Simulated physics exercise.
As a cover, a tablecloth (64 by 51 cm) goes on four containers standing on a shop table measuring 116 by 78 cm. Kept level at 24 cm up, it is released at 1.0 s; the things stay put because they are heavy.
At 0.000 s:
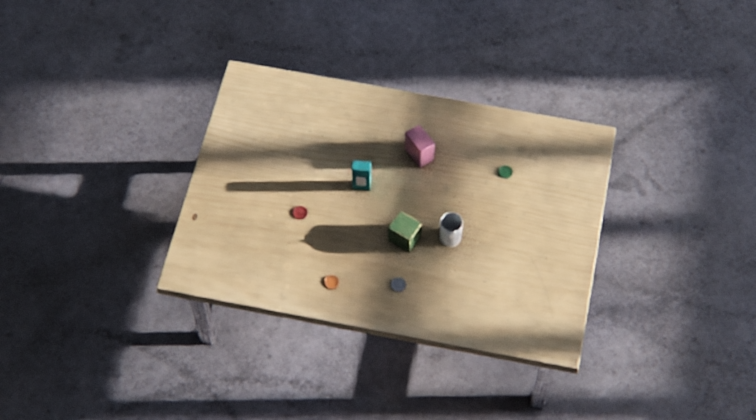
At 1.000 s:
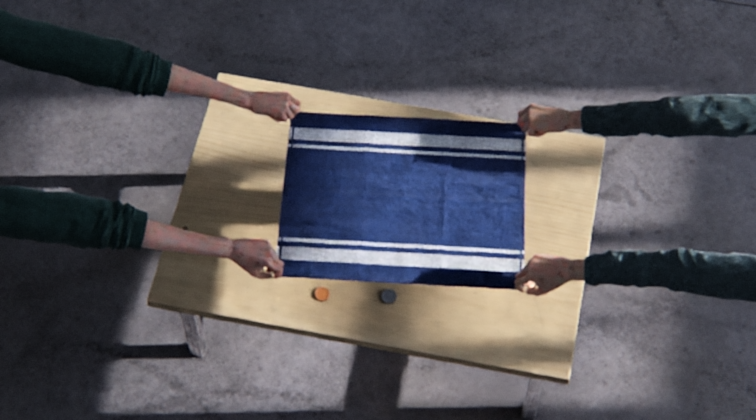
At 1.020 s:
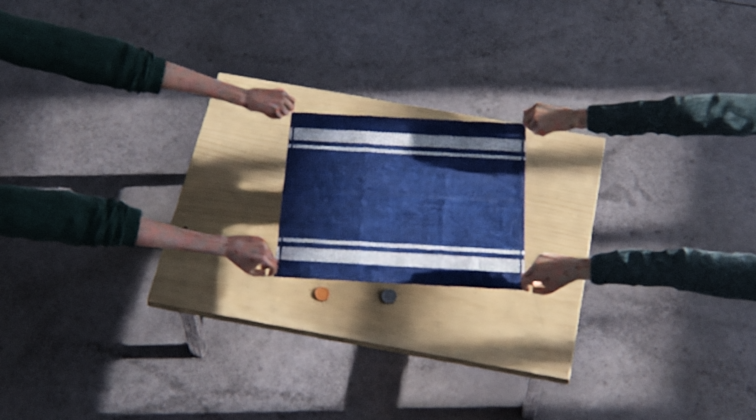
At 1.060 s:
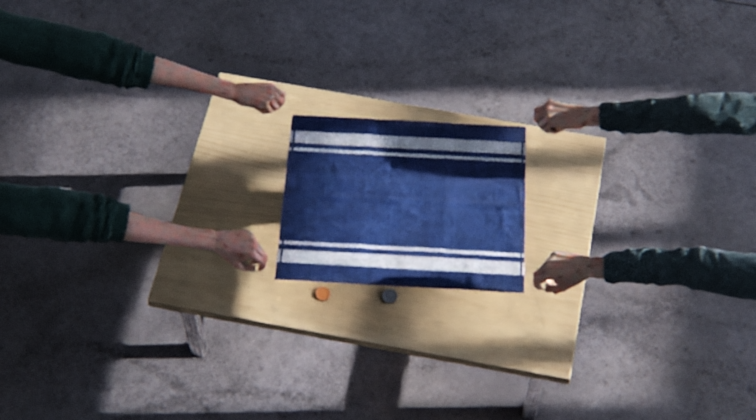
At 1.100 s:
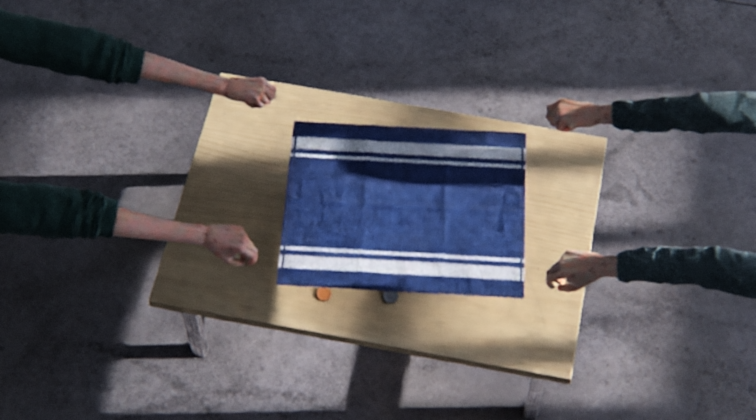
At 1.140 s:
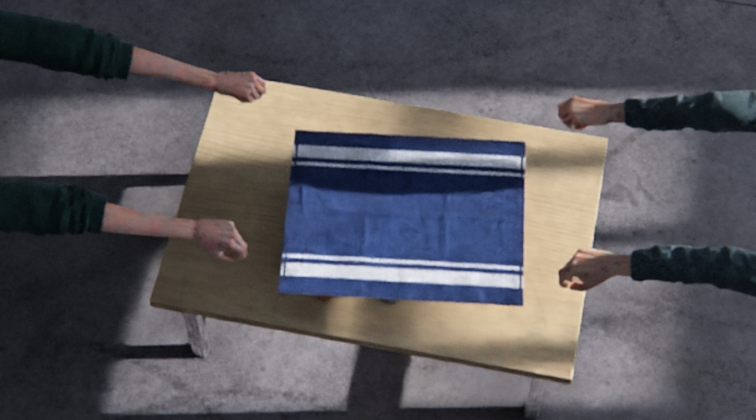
On a wooden table scattered with small blocks, a cup and coloured discs, two pairs of hands held a blue, white-striped cloth flat above them, then let go and drew back as it sank evenly.
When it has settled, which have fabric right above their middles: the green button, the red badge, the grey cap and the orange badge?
The green button vanishes under it, the red badge remains in the open, the grey cap ends under the cloth, the orange badge vanishes under it.
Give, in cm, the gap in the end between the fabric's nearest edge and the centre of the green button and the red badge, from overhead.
The first ends up roughly 3 cm from the closest hem, the second roughly 2 cm.
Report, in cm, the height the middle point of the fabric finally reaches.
Height: Approx. 10 cm.
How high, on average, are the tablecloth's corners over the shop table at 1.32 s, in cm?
0 cm.
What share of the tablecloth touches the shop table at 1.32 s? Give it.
Roughly 40 percent.
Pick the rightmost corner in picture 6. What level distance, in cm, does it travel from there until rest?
4 cm.
By 1.3 s, 40 % of it is down, spanning 65 by 53 cm, above green button, grey cap, orange badge.
By 1.5 s, 40 % of it is down, spanning 65 by 53 cm, above green button, grey cap, orange badge.
By 1.7 s, 40 % of it is down, spanning 65 by 52 cm, above green button, grey cap, orange badge.
By 1.9 s, 40 % of it is down, spanning 65 by 52 cm, above green button, grey cap, orange badge.
By 2.7 s, 40 % of it is down, spanning 65 by 52 cm, above green button, grey cap, orange badge.
